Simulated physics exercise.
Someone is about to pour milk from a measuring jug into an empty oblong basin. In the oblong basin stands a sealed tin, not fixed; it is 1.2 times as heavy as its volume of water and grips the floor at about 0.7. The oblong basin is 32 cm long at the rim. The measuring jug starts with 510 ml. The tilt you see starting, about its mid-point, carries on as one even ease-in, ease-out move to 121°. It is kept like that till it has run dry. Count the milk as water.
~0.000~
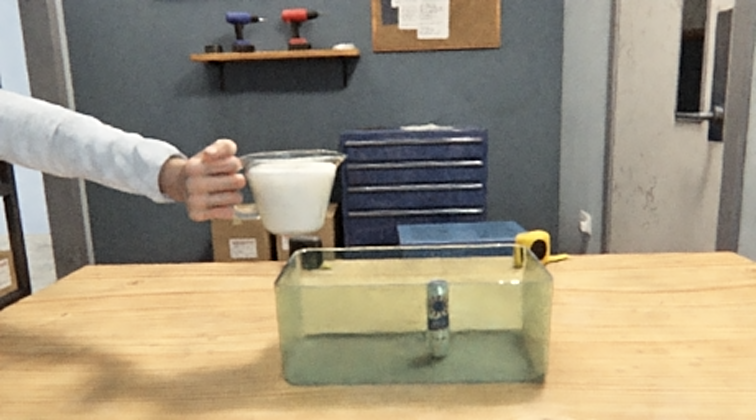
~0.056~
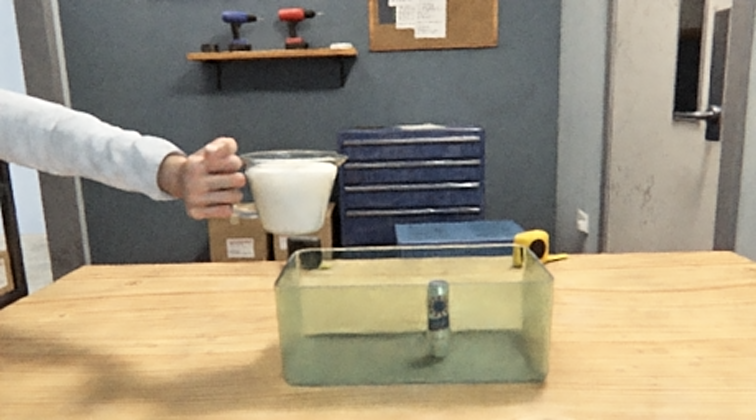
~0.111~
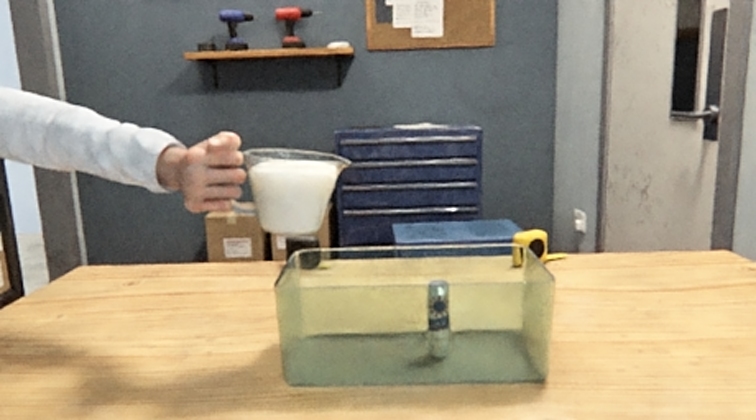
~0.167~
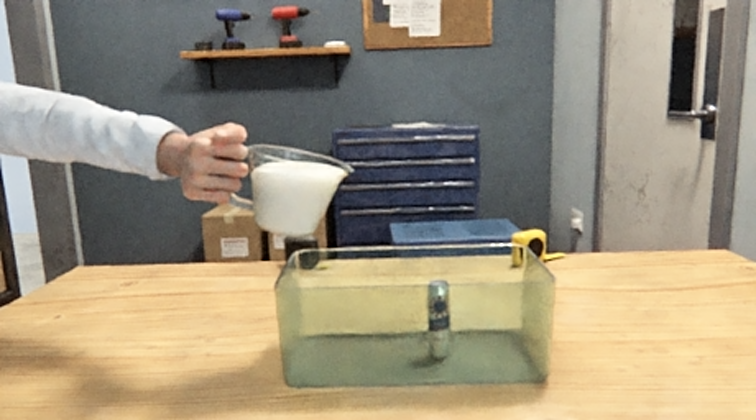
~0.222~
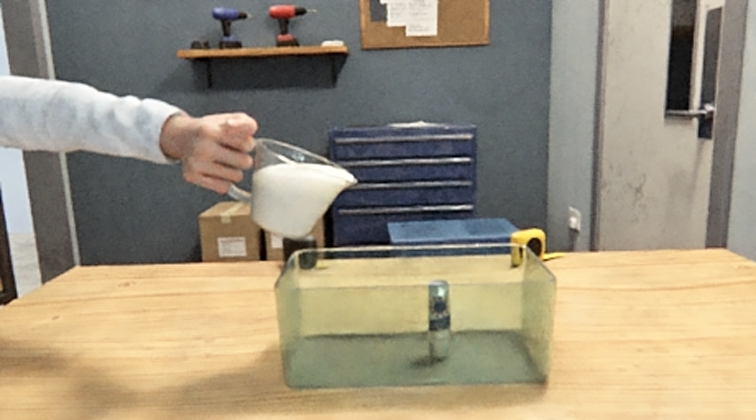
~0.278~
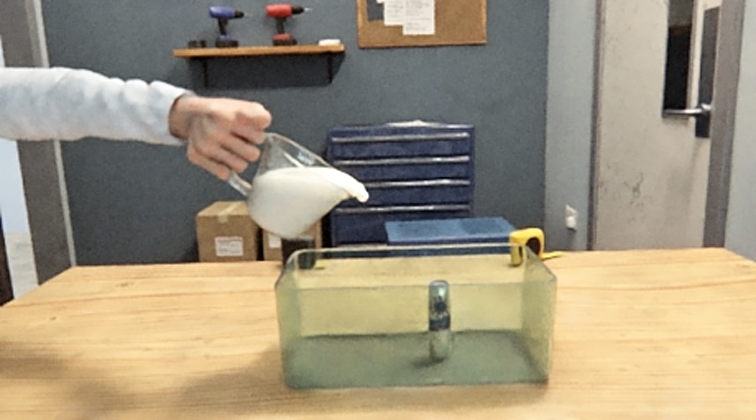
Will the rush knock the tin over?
The tin stays up.
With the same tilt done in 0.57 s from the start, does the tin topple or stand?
Then it keeps standing.
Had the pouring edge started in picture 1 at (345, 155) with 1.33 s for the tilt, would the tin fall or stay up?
Then it stays up.
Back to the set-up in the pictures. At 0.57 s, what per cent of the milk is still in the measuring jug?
Some 22 per cent.
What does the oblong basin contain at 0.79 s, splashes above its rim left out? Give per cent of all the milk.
About 100 per cent.
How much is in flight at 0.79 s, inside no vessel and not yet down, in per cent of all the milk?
About 1 per cent.
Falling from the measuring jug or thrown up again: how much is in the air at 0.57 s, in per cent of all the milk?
Some 16 per cent.
By 0.57 s the tilt is 104° and 22 per cent is still to pour; the tin stands where it began.
By 0.79 s the tilt is 121° and 0 per cent is still to pour; the tin stands where it began.
By 1.01 s the tilt is 121° and 0 per cent is still to pour; the tin stands where it began.
By 1.26 s the tilt is 121° and 0 per cent is still to pour; the tin stands where it began.
At rest the tin stands where it began.
